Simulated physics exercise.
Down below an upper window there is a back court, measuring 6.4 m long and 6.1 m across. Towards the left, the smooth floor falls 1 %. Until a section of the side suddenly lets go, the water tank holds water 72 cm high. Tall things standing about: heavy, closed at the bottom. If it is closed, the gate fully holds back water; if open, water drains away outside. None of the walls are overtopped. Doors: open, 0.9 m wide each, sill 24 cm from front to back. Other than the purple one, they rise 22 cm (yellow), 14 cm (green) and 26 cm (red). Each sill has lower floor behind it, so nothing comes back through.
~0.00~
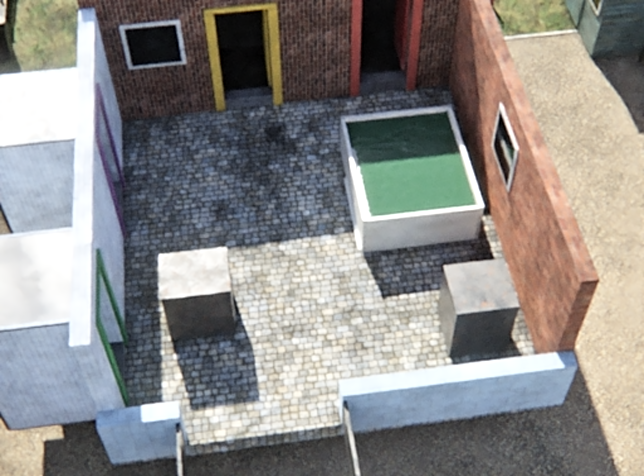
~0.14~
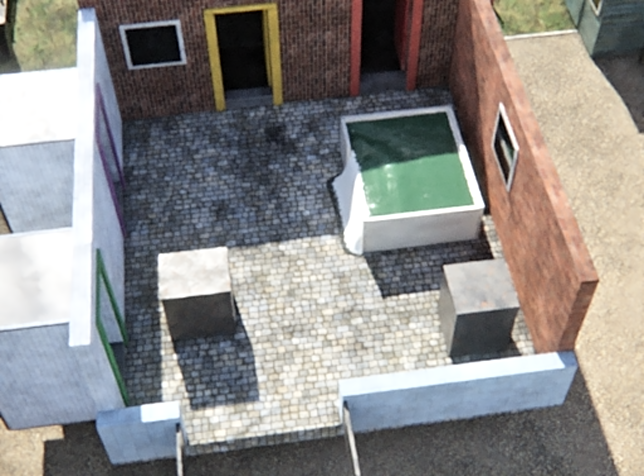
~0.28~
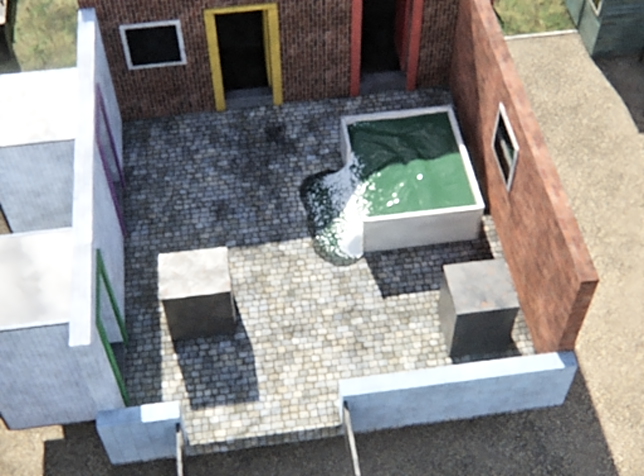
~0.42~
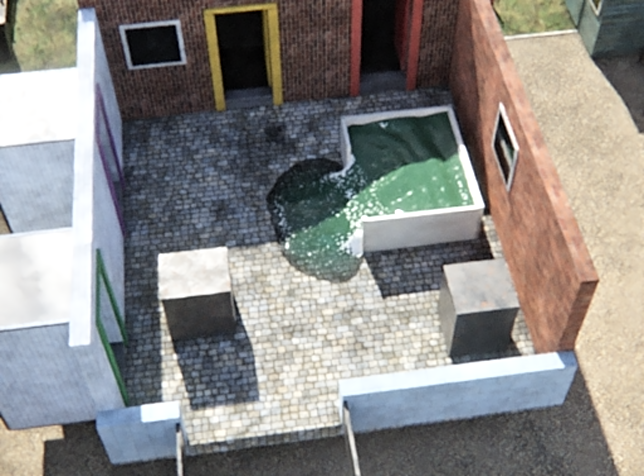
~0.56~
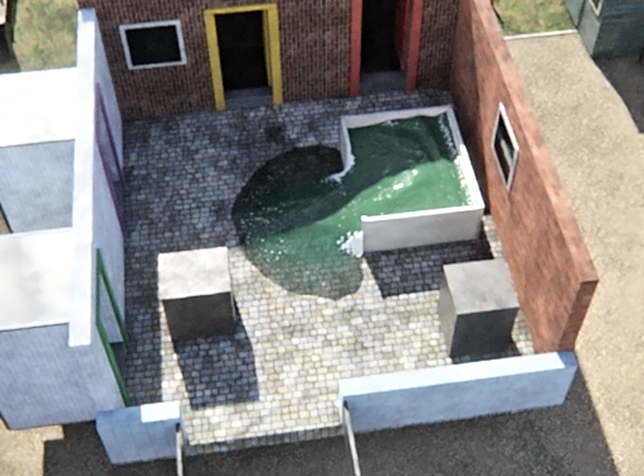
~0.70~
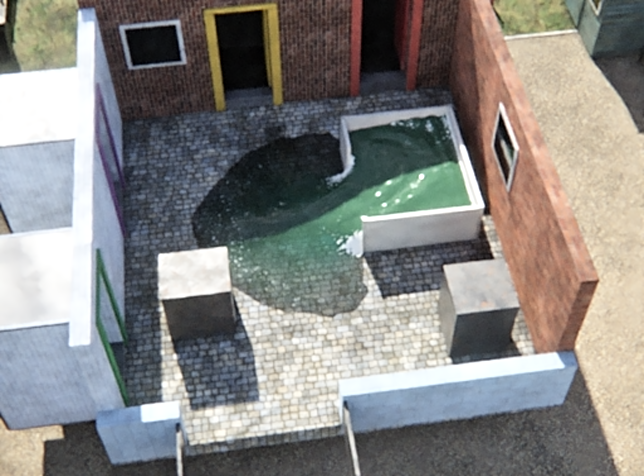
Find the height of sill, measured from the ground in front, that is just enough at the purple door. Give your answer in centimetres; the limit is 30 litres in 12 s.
Roughly 24 cm is just enough.
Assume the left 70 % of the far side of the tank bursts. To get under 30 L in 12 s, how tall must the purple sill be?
Required height: Approx. 11.0 cm.
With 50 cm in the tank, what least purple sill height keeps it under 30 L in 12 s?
About 15 centimetres.
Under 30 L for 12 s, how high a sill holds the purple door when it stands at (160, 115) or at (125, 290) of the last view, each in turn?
About 19 cm, then about 30 cm.
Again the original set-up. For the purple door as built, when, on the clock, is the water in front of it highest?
Crest at t of about 2.0 s.
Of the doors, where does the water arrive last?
That would be the red door.
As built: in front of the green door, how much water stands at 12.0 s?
Some 8.0 centimetres.
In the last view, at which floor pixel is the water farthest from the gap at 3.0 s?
Look about (127, 437) in the last picture.
After 1.4 s water covers 40 % of the floor, deepest (36 cm) near (125, 293); 30 cm at the purple door, 0 litres in over its 26 cm sill.
After 3.0 s water covers 55 % of the floor, deepest (33 cm) near (123, 124); 25 cm at the purple door, 14 litres in over its 26 cm sill.
After 12.0 s water covers 95 % of the floor, deepest (10 cm) near (234, 140); 7 cm at the purple door, 16 litres in over its 26 cm sill.
At the purple door as built, the water arrived by 1.1 s and peaked near 33 cm at 2.0 s.
With a sill of 22 cm, 44 litres would have come in within the 12 s; with 29.5 cm, 4 litres. So under 30 litres takes about 24 cm.
